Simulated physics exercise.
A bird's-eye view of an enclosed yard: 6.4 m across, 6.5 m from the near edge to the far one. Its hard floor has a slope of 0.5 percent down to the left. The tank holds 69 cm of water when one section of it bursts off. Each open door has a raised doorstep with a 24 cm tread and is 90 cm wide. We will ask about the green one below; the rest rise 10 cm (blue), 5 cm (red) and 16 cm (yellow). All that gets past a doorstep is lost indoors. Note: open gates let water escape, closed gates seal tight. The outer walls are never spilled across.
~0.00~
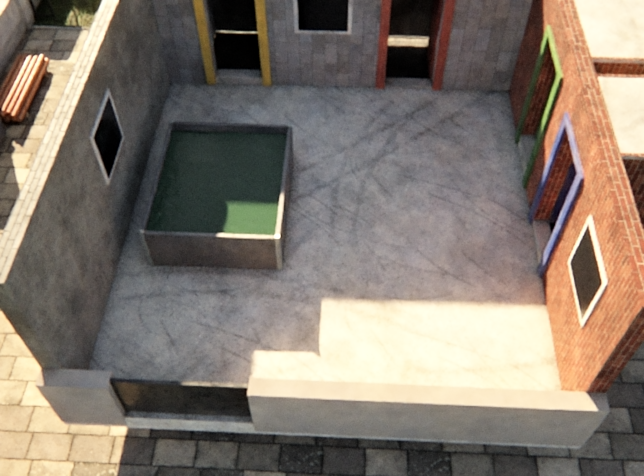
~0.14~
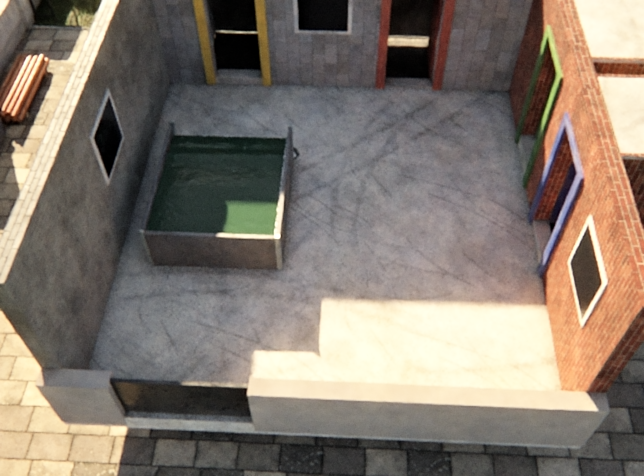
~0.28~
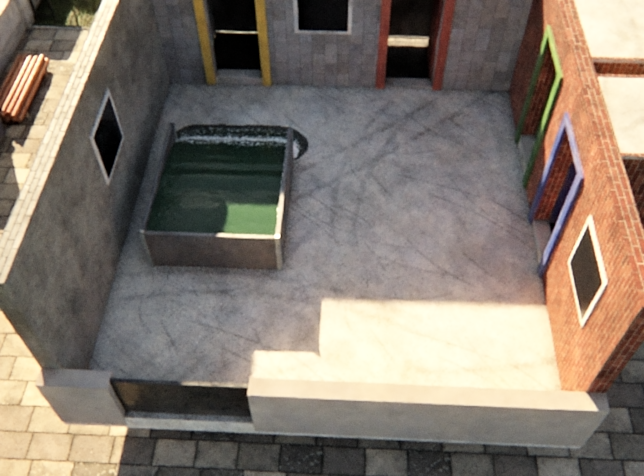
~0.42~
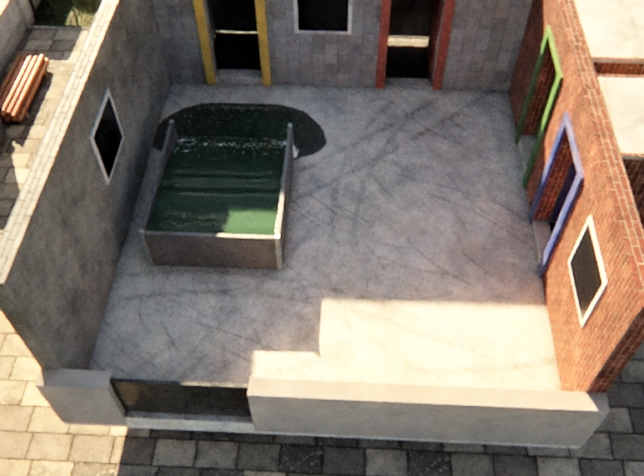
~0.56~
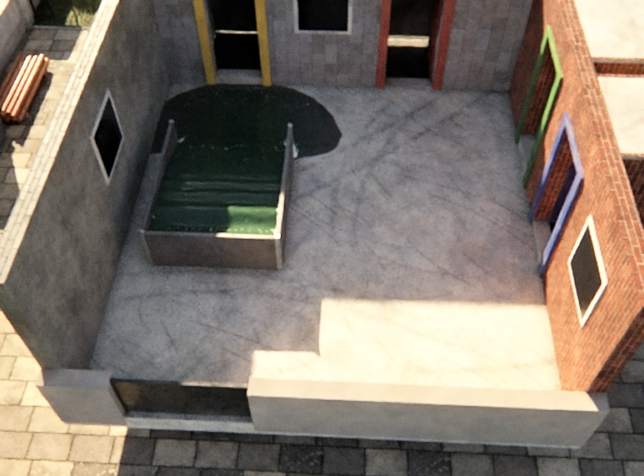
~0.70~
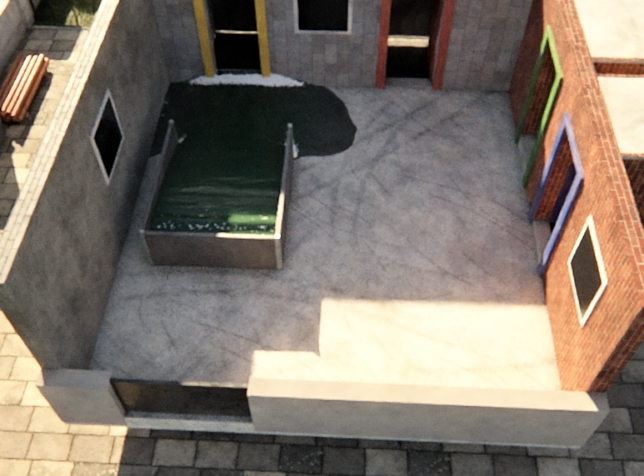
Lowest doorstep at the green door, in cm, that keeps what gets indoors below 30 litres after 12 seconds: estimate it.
My estimate is 10.5 cm.
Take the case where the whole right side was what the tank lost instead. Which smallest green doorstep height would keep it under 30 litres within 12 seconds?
Then roughly 20 cm.
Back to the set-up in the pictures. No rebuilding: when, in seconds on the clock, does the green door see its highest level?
The level tops out near 4.0 seconds.
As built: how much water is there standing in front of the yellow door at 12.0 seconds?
Depth: Near 8.5 cm.
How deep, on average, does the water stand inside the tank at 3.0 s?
It averages near 17 cm.
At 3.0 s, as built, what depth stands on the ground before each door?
In cm - blue: 0, red: 9, green: 7, yellow: 30.
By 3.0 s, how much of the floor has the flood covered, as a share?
Near 35 per cent is wet.
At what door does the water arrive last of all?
Blue, last of all.
After 1.4 s water covers 20 % of the floor, deepest (46 cm) near (207, 90); it has not reached the green door.
After 3.0 s water covers 35 % of the floor, deepest (32 cm) near (237, 84); 7 cm at the green door, 0 litres in over its 22 cm doorstep.
After 12.0 s water covers 100 % of the floor, deepest (16 cm) near (116, 276); 4 cm at the green door, 0 litres in over its 22 cm doorstep.
At the green door as built, the water arrived by 2.9 s and peaked near 16 cm at 4.2 s.
With a doorstep of 9.5 cm, 39 litres would have come in within the 12 s; with 13 cm, 9 litres. So under 30 litres takes about 10.5 cm.
